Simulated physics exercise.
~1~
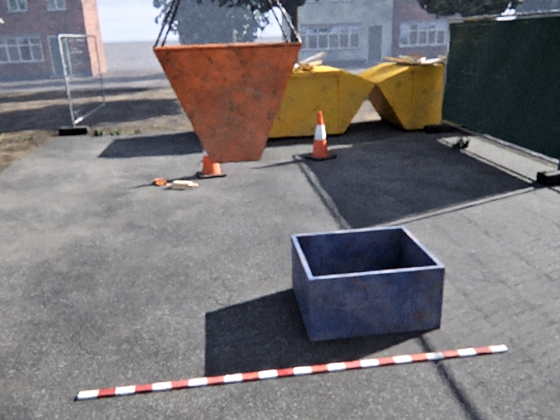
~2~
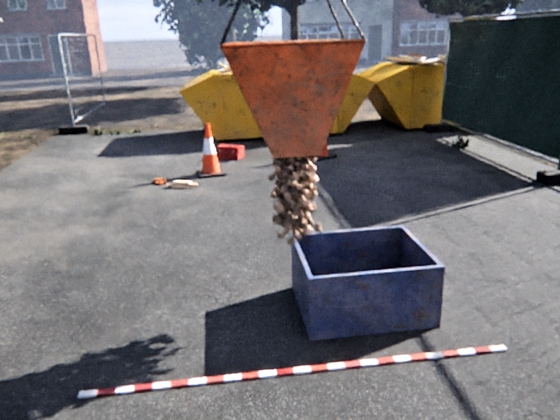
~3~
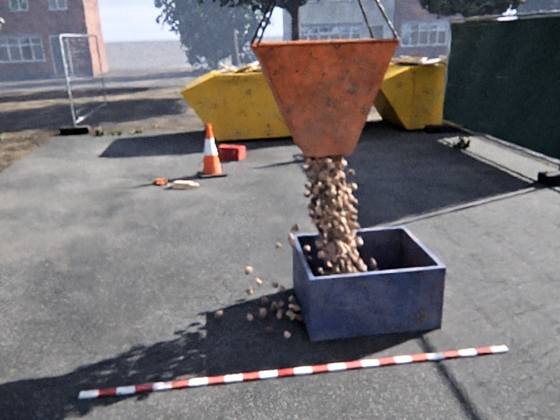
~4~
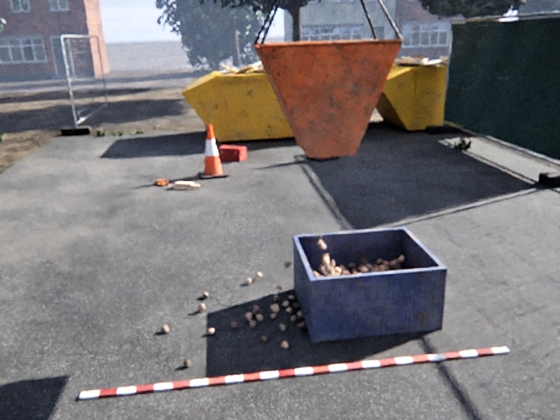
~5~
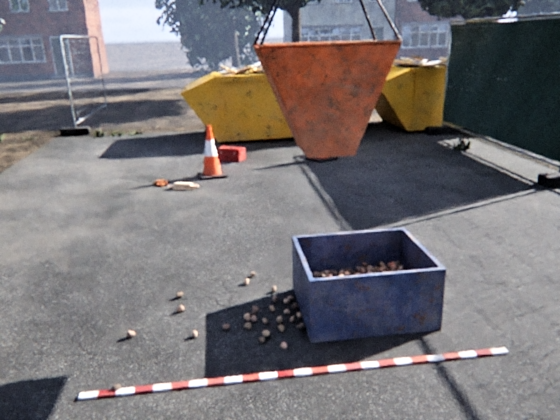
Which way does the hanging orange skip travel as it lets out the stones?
The orange skip moves to the right.
